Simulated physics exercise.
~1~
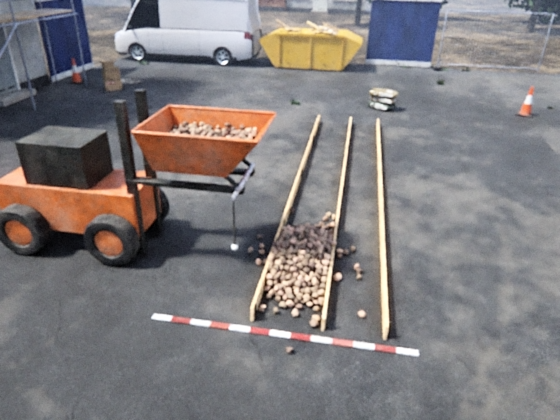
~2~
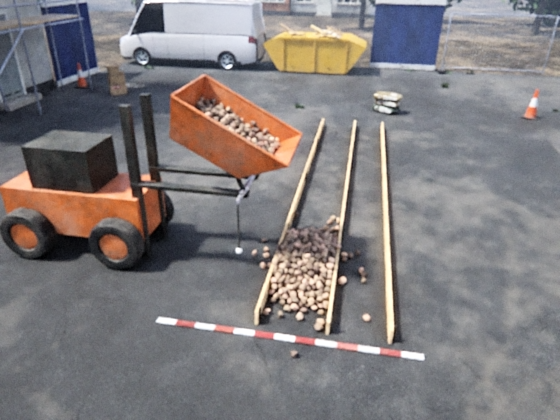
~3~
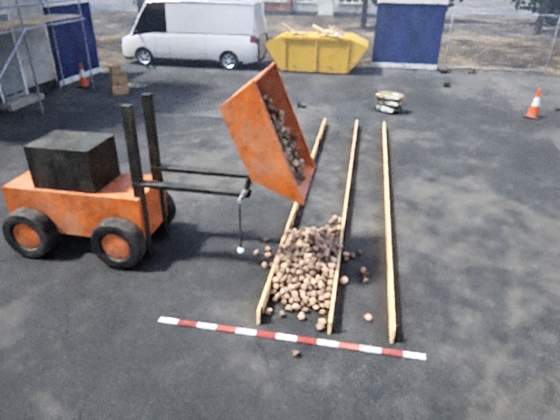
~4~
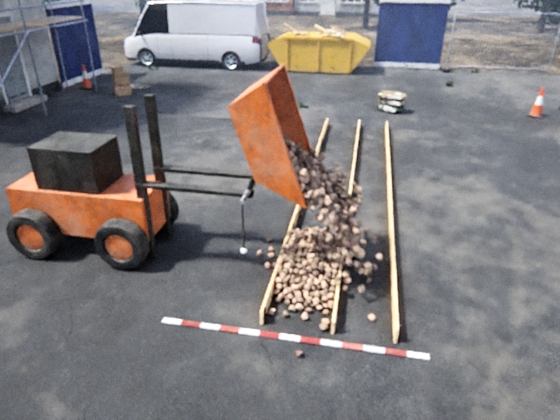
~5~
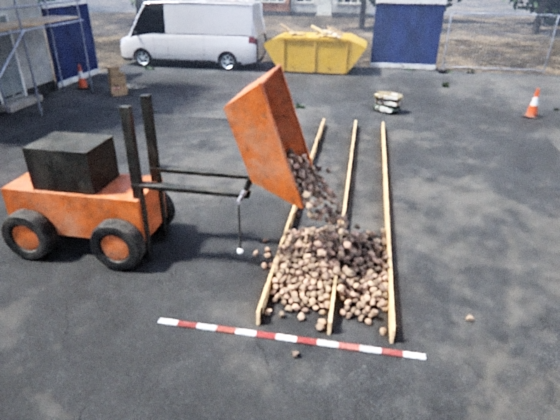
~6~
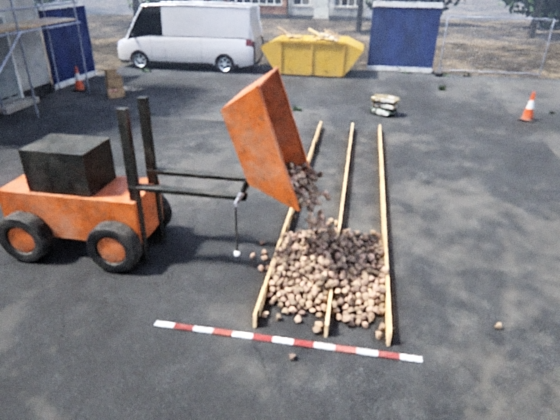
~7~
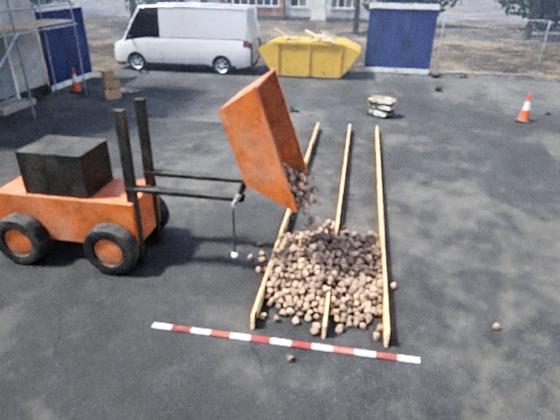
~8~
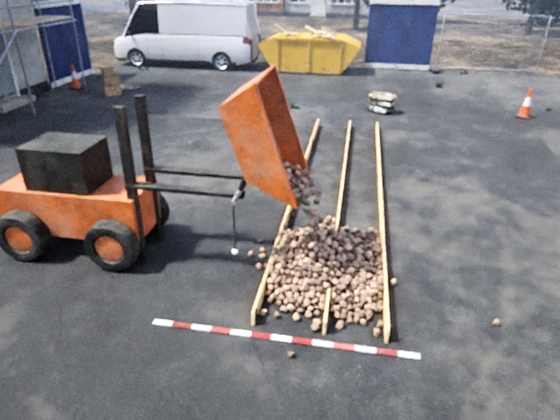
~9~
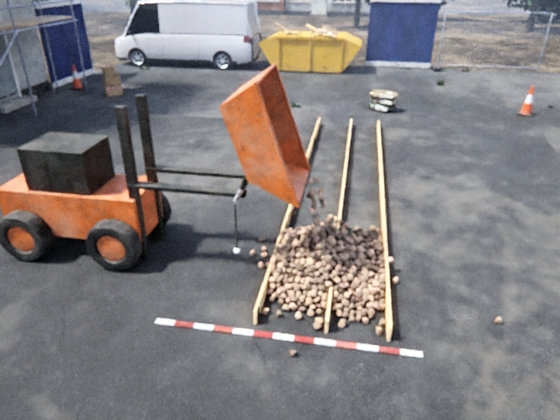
An orange skip full of brownish stones, held out by an orange loader with a black block and dark uprights, hangs at left over a grey paved yard, seen from above by a slightly swaying camera. Three wooden planks mark two bays, the nearer already holding a loose heap, behind a red-and-white staff; a white van and yellow container stand beyond. The skip tips steeply to the right. Stones pour onto the heap, spill over the middle plank and spread across the farther bay. The flow thins, and the skip stays tilted, seemingly emptied, above a broad pile filling both bays' near ends.
